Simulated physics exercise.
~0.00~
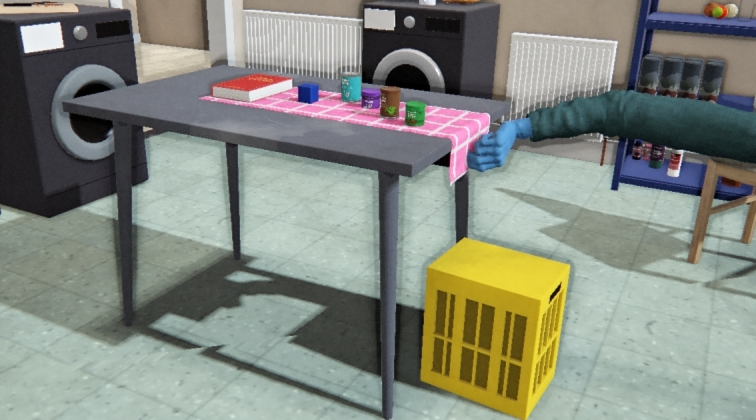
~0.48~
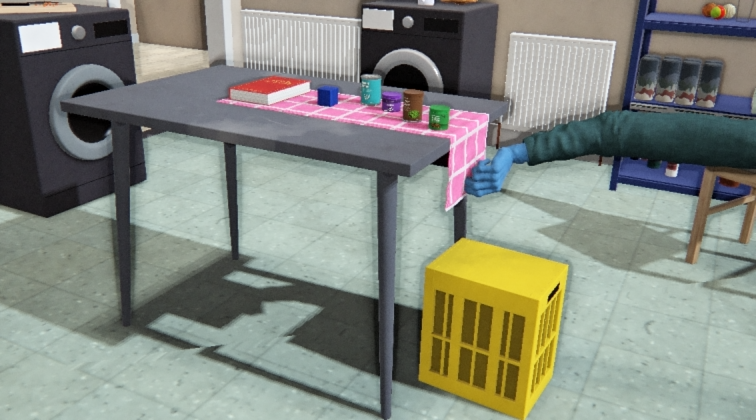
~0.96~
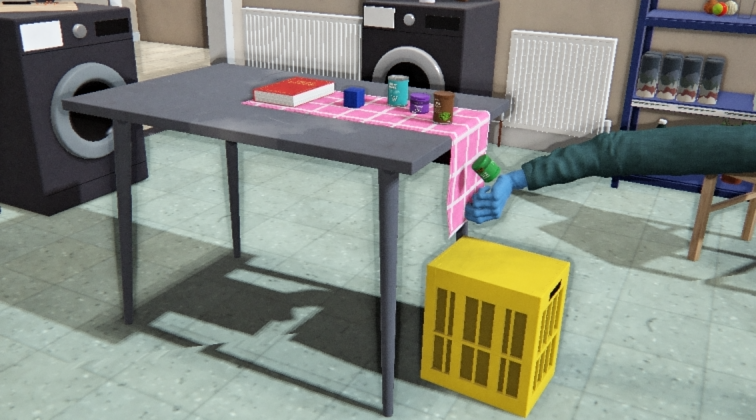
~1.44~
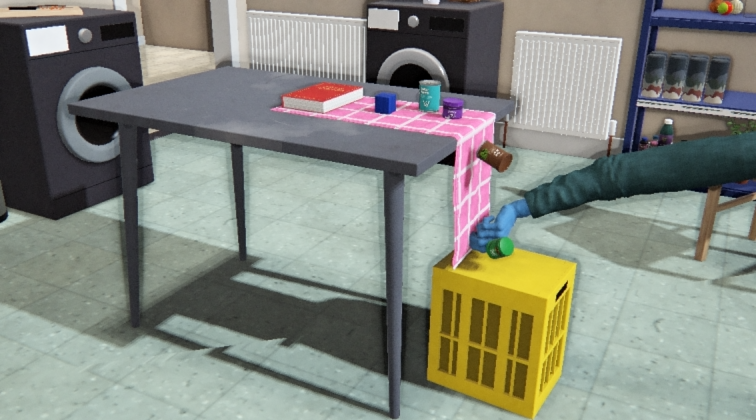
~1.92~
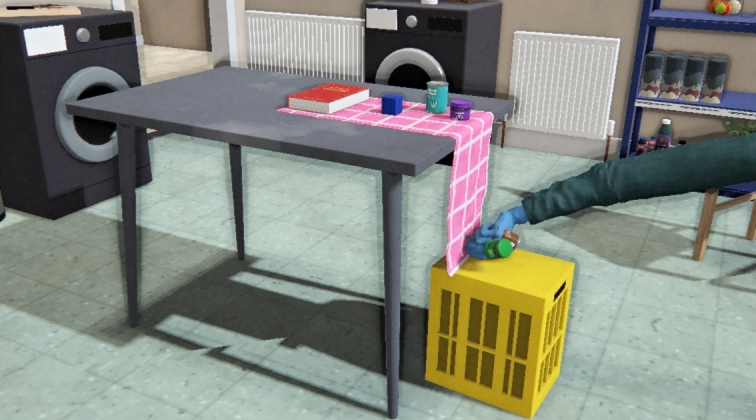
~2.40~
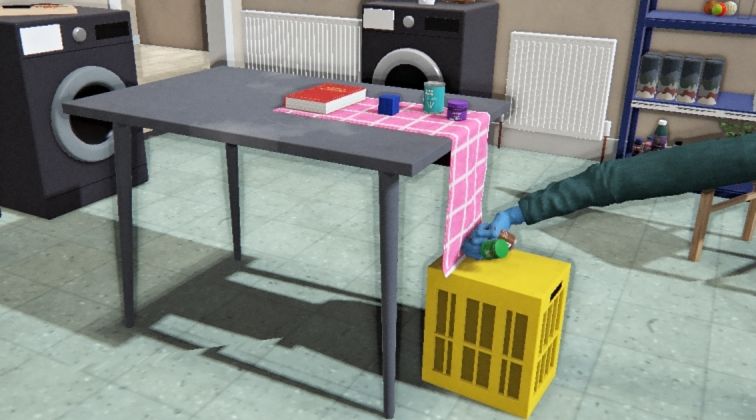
In a laundry room with dark washing machines and a blue shelf, a grey table is seen from slightly above. A pink checked runner holds a red book, a blue cube, a turquoise can and purple, brown and green containers, with a yellow crate below its right end. A blue-gloved hand pulls the hanging cloth downward, drawing everything on it rightward. The green pot tips off the edge and drops, then the brown can topples after it. The hem reaches the crate, where the hand holds it with both fallen things beside it, while the others stay on the table.
